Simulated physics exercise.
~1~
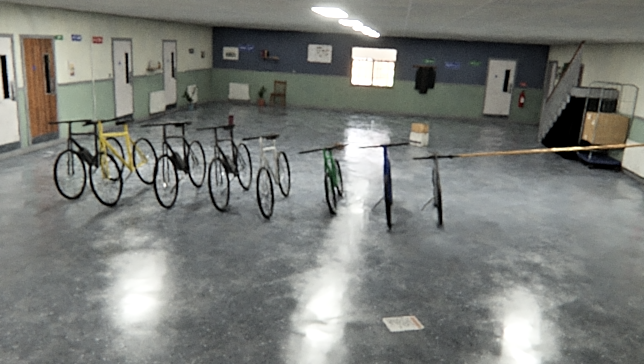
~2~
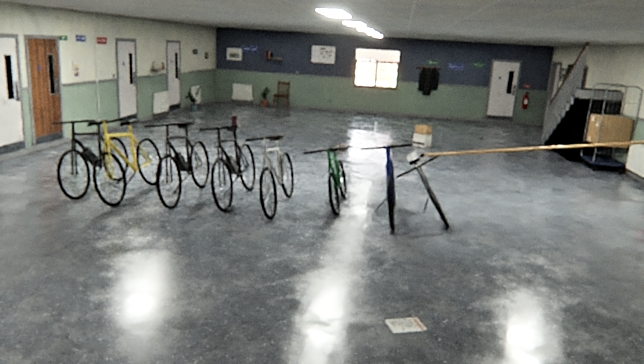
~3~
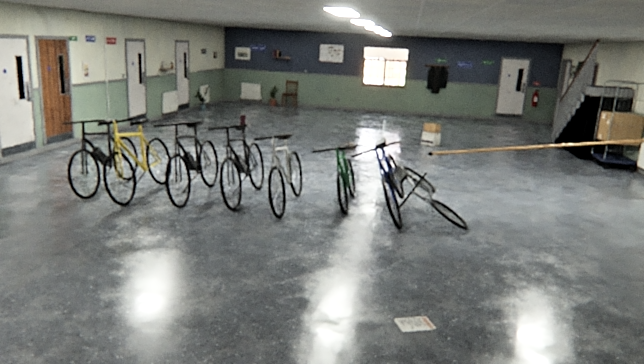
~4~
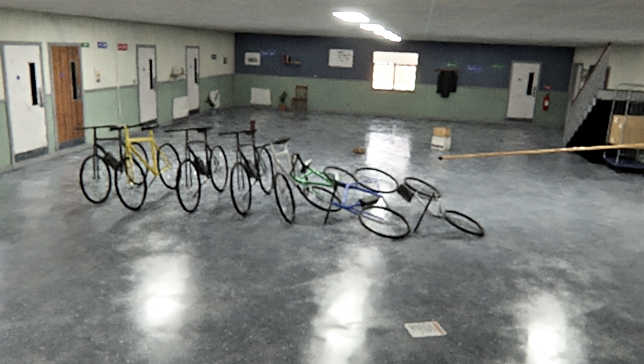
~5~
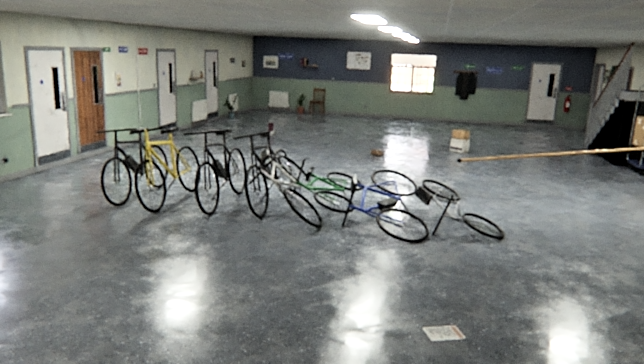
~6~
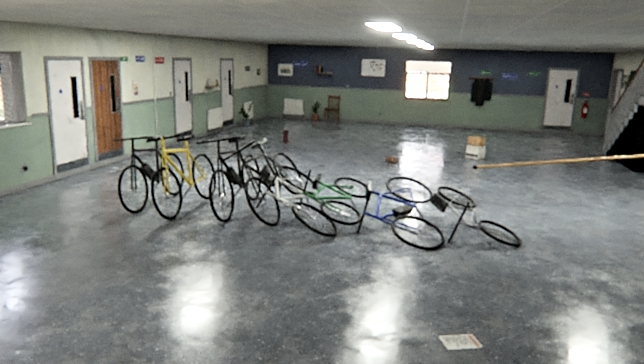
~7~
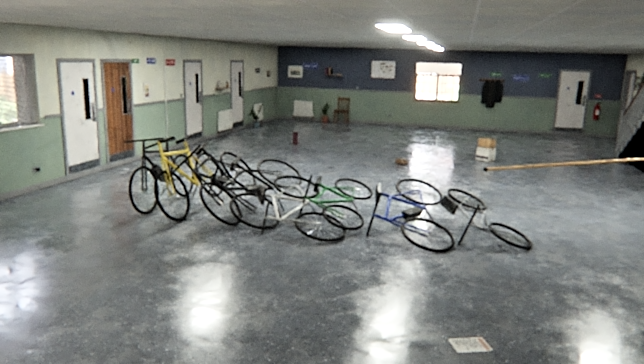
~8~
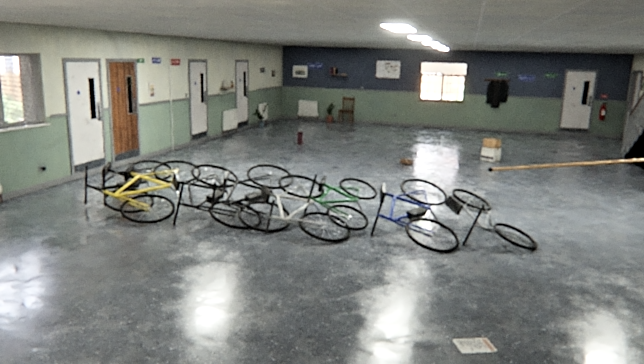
A long pole tips the end bicycle, and the whole row topples leftward in turn.
